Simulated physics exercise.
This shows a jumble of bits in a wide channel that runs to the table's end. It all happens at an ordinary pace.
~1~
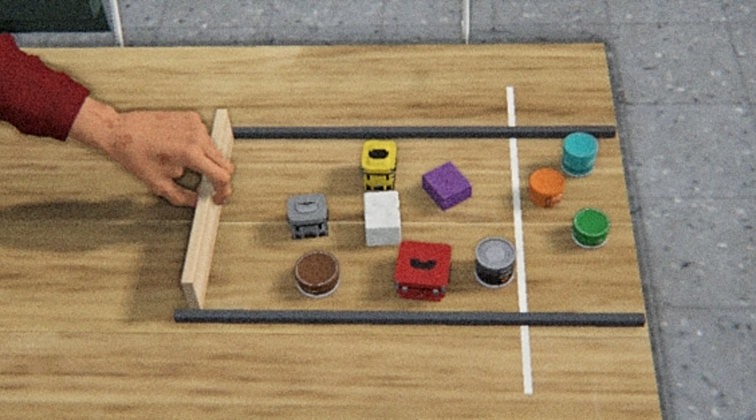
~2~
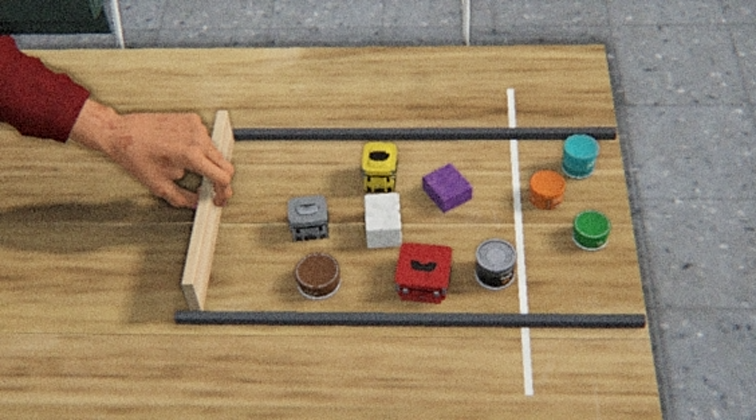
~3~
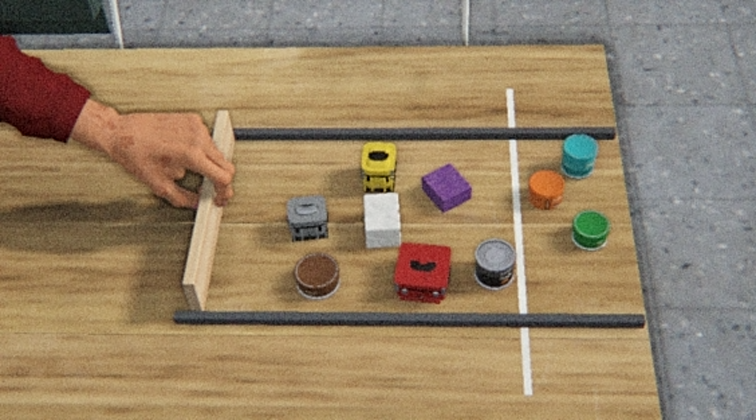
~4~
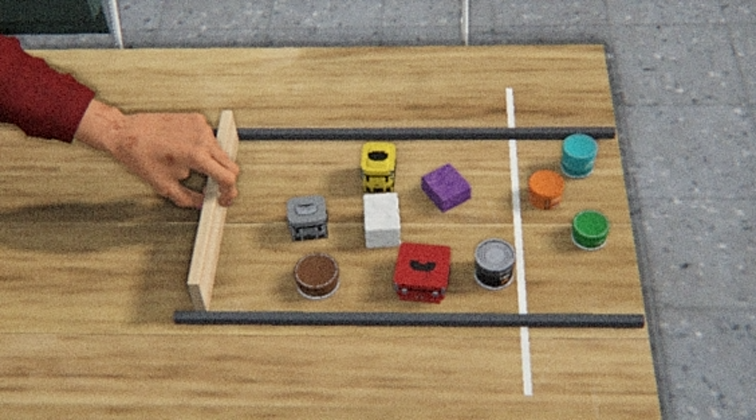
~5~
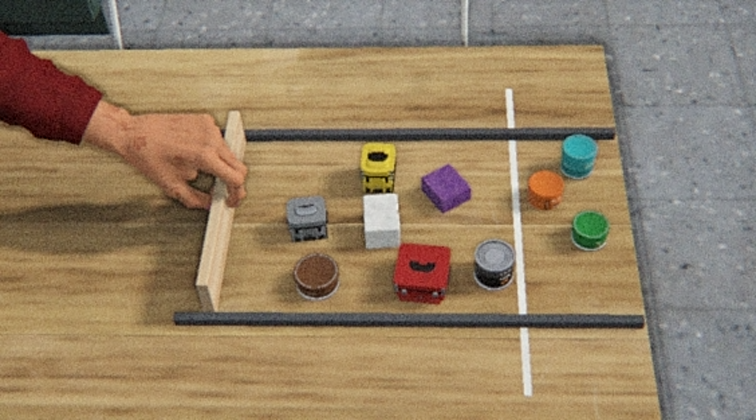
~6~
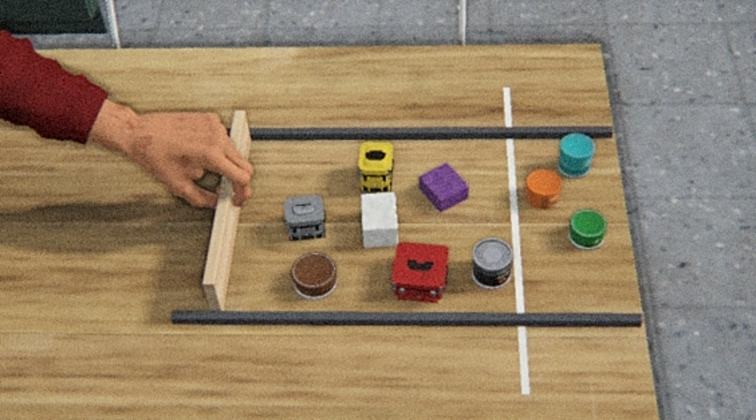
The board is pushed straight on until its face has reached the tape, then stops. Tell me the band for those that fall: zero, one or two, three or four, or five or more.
In the end the number that fall off is zero.
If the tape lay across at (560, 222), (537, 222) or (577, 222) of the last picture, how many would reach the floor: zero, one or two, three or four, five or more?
For each place: Either three or four; one or two; more than four.
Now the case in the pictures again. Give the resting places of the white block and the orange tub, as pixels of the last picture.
The white block at (571, 221), the orange tub at (601, 199).
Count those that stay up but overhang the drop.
Overhanging: 1.
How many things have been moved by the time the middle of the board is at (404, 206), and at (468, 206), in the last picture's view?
At the one place 7, at the other 8.
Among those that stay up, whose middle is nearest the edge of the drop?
The black pot.
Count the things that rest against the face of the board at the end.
3 of them.
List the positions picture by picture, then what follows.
In the first picture, green tin (591, 229); turquoise tin (579, 155); orange tub (546, 189); board (210, 205); tape (518, 222).
In the second picture, turquoise tin (580, 157); white block (383, 220).
In the third picture, orange tub (546, 190); board (211, 207).
In the fourth picture, green tin (590, 231); black pot (494, 264).
In the fifth picture, turquoise tin (578, 158); red case (423, 274).
In the sixth picture, green tin (588, 230); turquoise tin (576, 156); orange tub (543, 190); board (229, 206); tape (515, 222).
A little later, none off yet; green tin at rest near (588, 230); turquoise tin at rest near (576, 156); orange tub at rest near (543, 190).
When it is over, the number that fall off is zero.
